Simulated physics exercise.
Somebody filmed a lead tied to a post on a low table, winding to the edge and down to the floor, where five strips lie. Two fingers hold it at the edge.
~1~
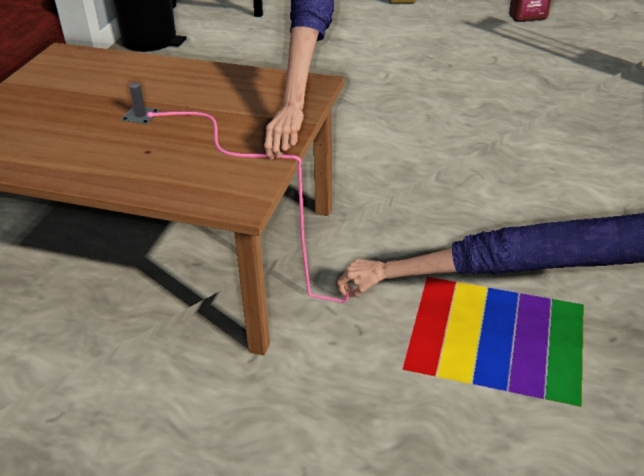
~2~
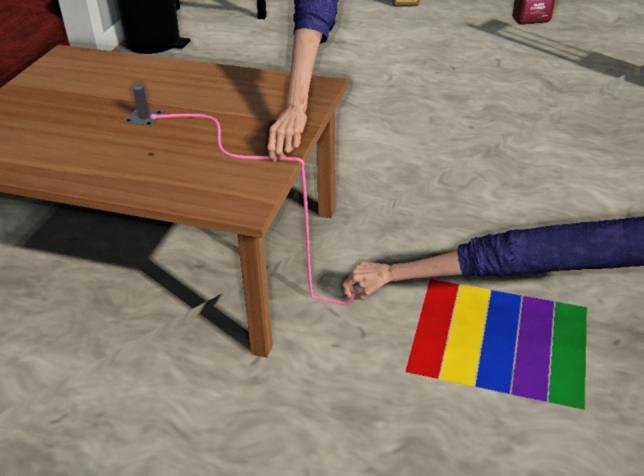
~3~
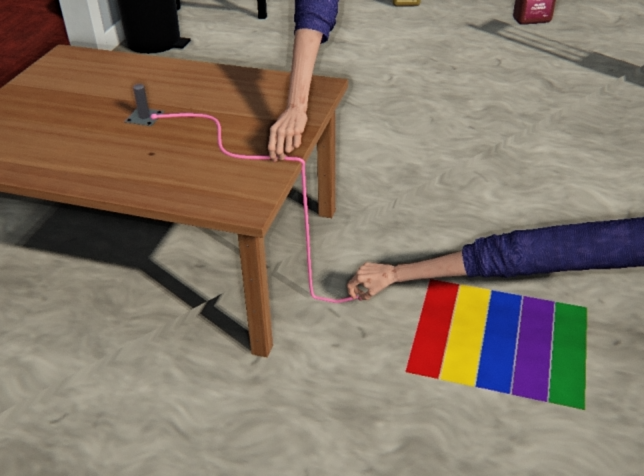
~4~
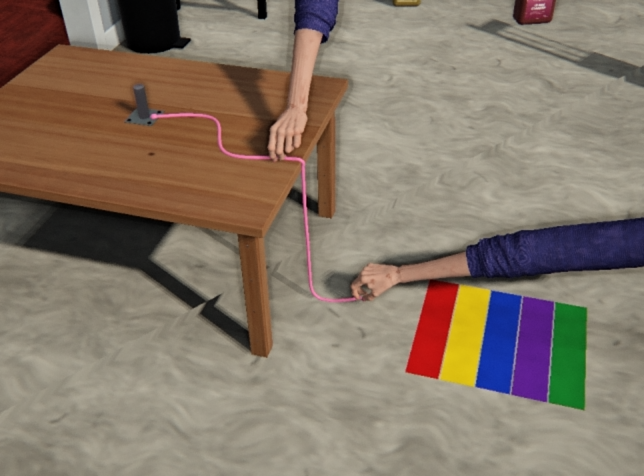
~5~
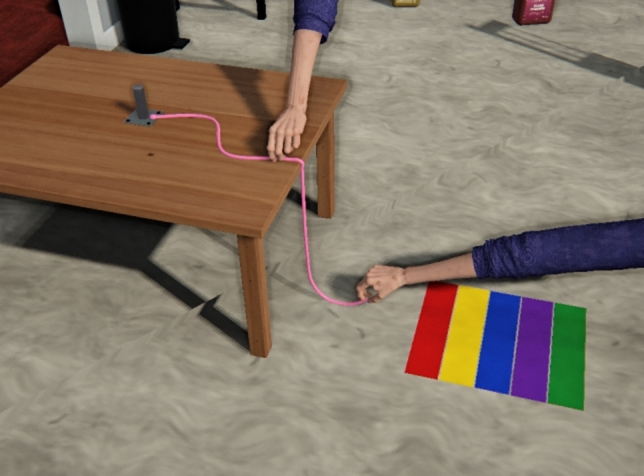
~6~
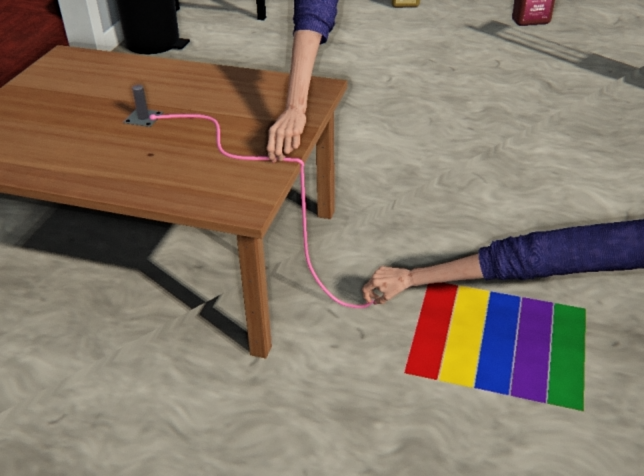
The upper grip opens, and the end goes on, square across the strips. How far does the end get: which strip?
It gets as far as the blue strip.
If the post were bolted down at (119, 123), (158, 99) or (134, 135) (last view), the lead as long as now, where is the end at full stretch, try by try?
About (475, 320), (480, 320) and (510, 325).
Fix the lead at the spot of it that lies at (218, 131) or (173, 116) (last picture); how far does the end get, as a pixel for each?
About (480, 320) and (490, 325).
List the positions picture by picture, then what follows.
In the first frame, end (348, 293); red (423, 354); yellow (457, 361); blue (492, 368); purple (528, 375); green (564, 383).
In the second frame, end (353, 296); lead through (184, 115) (219, 134) (257, 158) (304, 186) (308, 238) (311, 288).
In the third frame, end (357, 297).
In the fourth frame, end (361, 298); lead through (185, 115) (219, 134) (257, 158) (303, 185) (307, 238) (311, 288).
In the fifth frame, end (366, 299).
In the sixth frame, end (372, 301); lead through (184, 116) (219, 135) (256, 159) (302, 186) (305, 239) (324, 289).
Soon after, end near (433, 312); over red.
Then, end near (473, 320); over yellow.
At full stretch, end near (496, 325); over blue. The blue one.
